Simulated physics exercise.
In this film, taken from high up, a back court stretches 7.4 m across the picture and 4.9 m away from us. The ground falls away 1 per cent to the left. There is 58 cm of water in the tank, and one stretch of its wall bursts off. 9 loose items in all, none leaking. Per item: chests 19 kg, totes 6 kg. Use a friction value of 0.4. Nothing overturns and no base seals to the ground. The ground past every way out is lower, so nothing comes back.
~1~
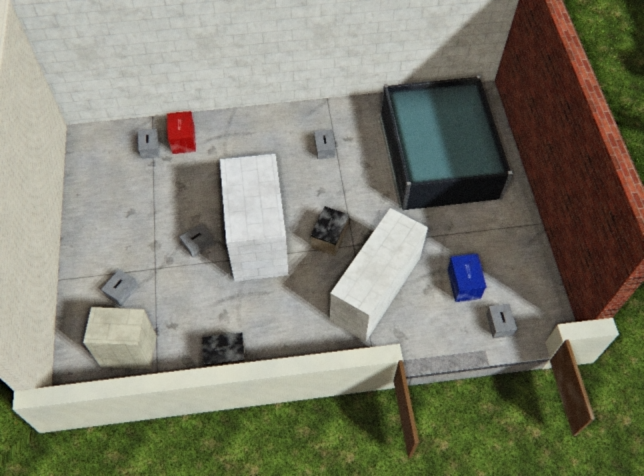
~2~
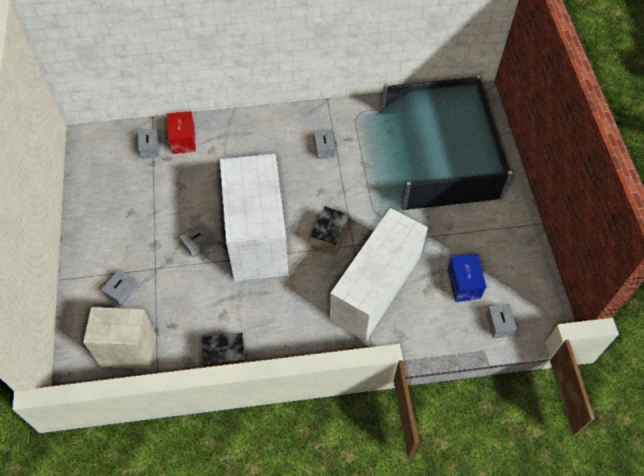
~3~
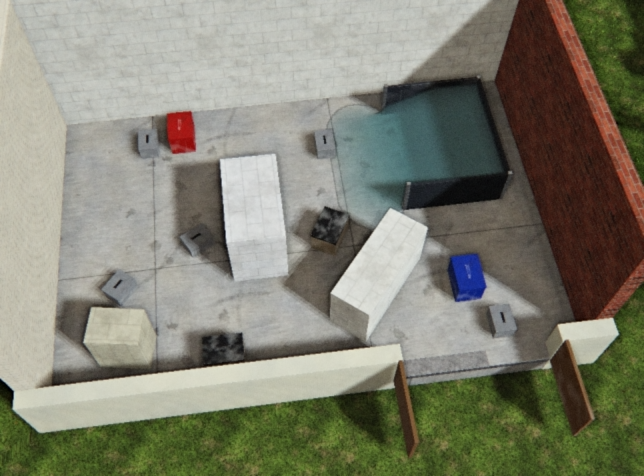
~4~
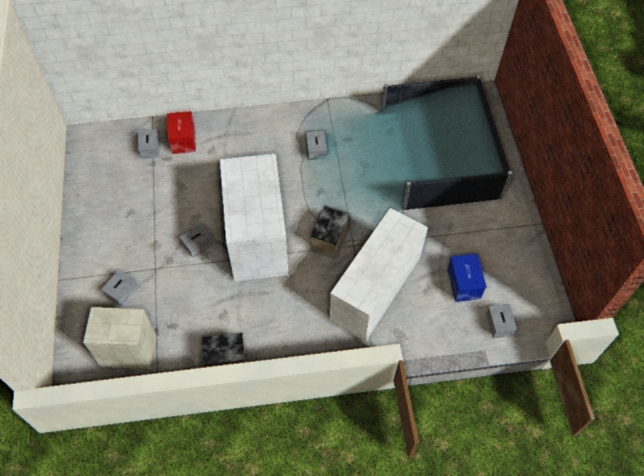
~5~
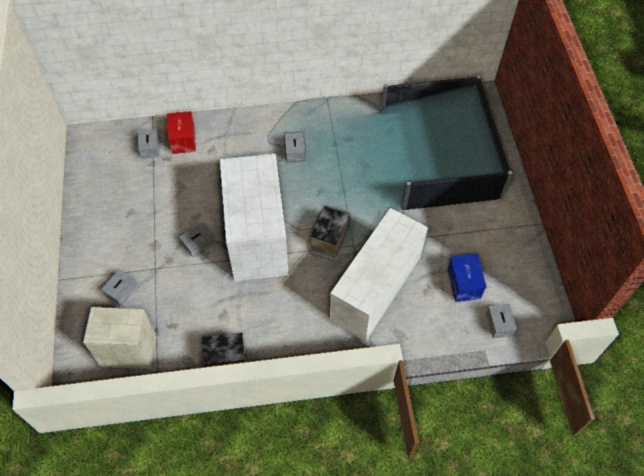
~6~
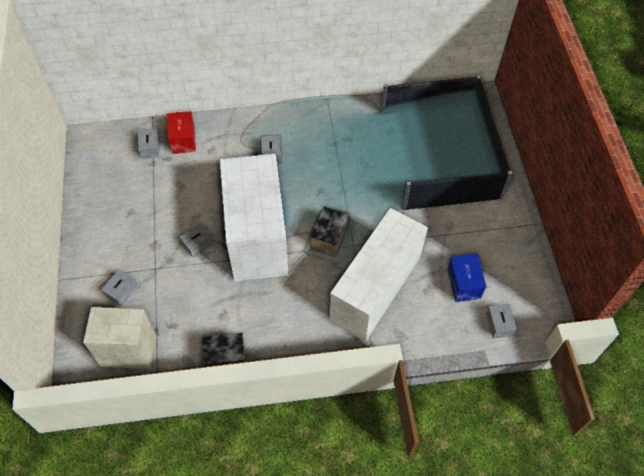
Water poured out of the left side of a dark tank and spread across the walled yard's concrete floor, then pushed one small gray block left while the red and blue boxes stayed put.
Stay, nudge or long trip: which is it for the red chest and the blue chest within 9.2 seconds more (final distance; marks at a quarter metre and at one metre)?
Here's my call: The red chest is pushed a long way while the blue chest remains in place.
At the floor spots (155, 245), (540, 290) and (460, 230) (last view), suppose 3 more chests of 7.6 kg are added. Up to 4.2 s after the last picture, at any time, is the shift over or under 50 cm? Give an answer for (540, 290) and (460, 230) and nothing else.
Below the mark, below the mark.
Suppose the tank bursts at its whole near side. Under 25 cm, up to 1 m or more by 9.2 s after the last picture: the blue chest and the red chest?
Log: Blue chest large displacement; red chest negligible displacement.
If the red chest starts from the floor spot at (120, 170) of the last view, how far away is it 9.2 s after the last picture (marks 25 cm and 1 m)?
Well, it is shoved a long way.
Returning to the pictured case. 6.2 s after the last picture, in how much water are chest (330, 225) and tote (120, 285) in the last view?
Some 9 cm at the first, some 10 cm at the second.
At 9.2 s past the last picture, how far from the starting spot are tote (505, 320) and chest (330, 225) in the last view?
Respectively: 0 cm / 30 cm.
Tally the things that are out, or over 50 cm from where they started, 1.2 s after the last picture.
Result: 4.
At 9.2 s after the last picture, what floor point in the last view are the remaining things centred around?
Roughly at (252, 276).
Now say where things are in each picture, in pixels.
The red chest at (180, 125) rests on the ground; the blue chest at (469, 272), on the bottom; water covers 2.8 m2; 0 of 9 have shifted, in the first frame.
The red chest at (180, 125), on the bottom; the blue chest at (469, 272), on the bottom; 3.8 m2 under water; 0 of 9 have shifted, in the second frame.
The red chest at (180, 125), on the bottom; the blue chest at (469, 272), on the bottom; 5.0 m2 under water; 0 of 9 have shifted, in the third frame.
The red chest at (180, 125), on the bottom; the blue chest at (469, 272) rests on the ground; water covers 6.4 m2; 1 of 9 have shifted, in the fourth frame.
The red chest at (180, 125), on the bottom; the blue chest at (469, 272), on the bottom; water covers 7.8 m2; 1 of 9 have shifted, in the fifth frame.
The red chest at (180, 125), on the bottom; the blue chest at (469, 272), on the bottom; 8.9 m2 under water; 1 of 9 have shifted, in the sixth frame.
Then, 1.2 s after the last picture the red chest is near (130, 127), 0.8 m from its start, aground; the blue chest is near (469, 272), 0.0 m from its start, aground; 0 of 9 are out; 0 afloat.
Then, 3.8 s after the last picture the red chest is near (118, 194), 1.6 m from its start, afloat; the blue chest is near (469, 272), 0.0 m from its start, aground; 0 of 9 are out; 4 afloat.
Then, 6.2 s after the last picture the red chest is near (131, 274), 2.8 m from its start, afloat; the blue chest is near (469, 272), 0.0 m from its start, aground; 0 of 9 are out; 7 afloat.
Then, 9.2 s after the last picture the red chest is near (170, 254), 2.4 m from its start, aground; the blue chest is near (469, 272), 0.0 m from its start, aground; 0 of 9 are out; 4 afloat.
